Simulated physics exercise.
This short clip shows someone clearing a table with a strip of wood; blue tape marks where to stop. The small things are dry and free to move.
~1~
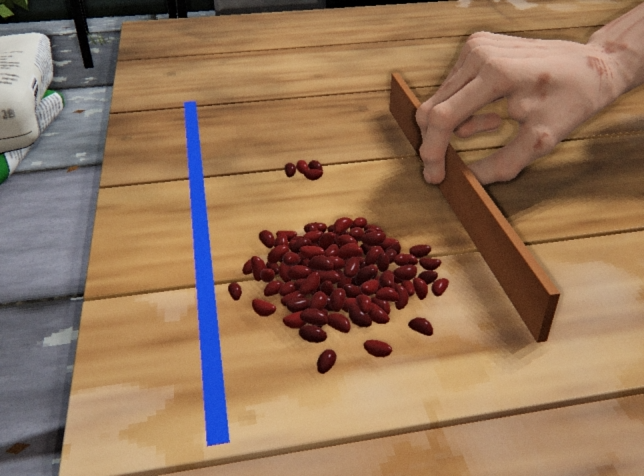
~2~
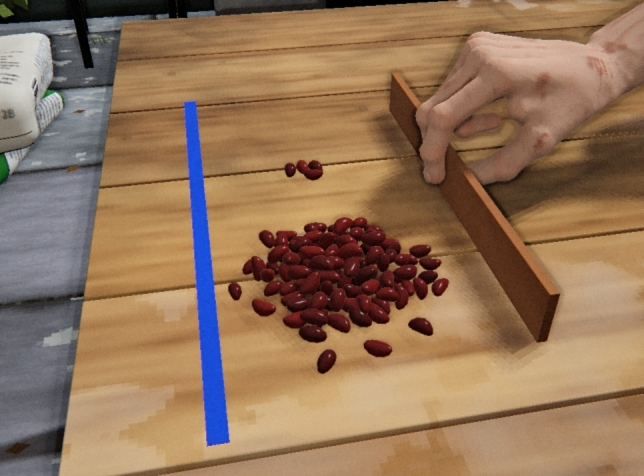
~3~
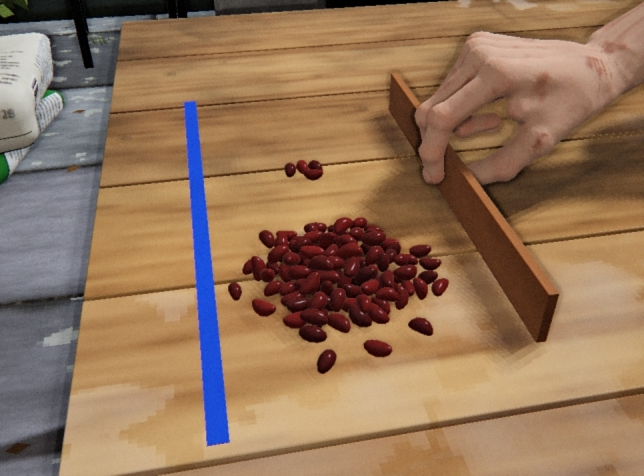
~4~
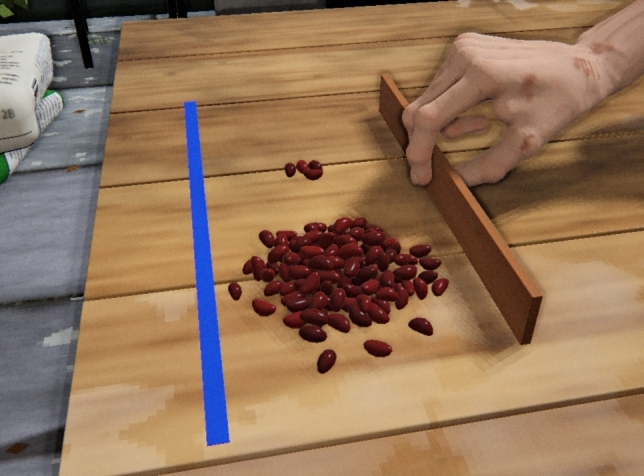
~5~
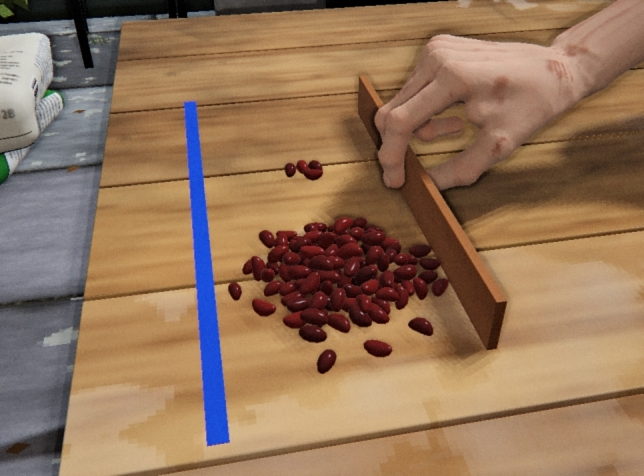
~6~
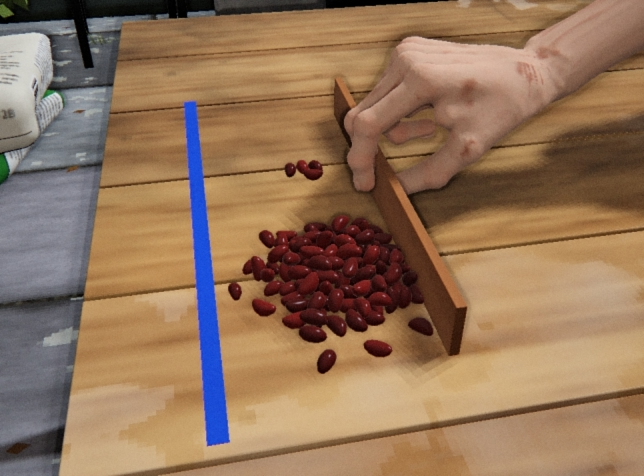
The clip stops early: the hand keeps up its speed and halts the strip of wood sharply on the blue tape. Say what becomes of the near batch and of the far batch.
The near batch has some go over, while the far batch holds its place up top.
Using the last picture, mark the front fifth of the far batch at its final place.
About (164, 185) in the last picture.
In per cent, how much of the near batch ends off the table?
Roughly 10 in a hundred.
Then, 0.34 s past the last view, strip of wood still moving, near (279, 173); near batch all on the table, its front near (173, 296); far batch all on the table, its front near (243, 176).
Then, 0.69 s past the last view, strip of wood stopped at the blue tape; near batch a stray few over the edge; far batch all on the table, its front near (154, 186).
Then, 0.97 s past the last view, strip of wood stopped at the blue tape; near batch a small part over the edge; far batch all on the table, its front near (153, 187).
Finally, strip of wood stopped at the blue tape; near batch a small part over the edge; far batch all on the table, its front near (153, 187).
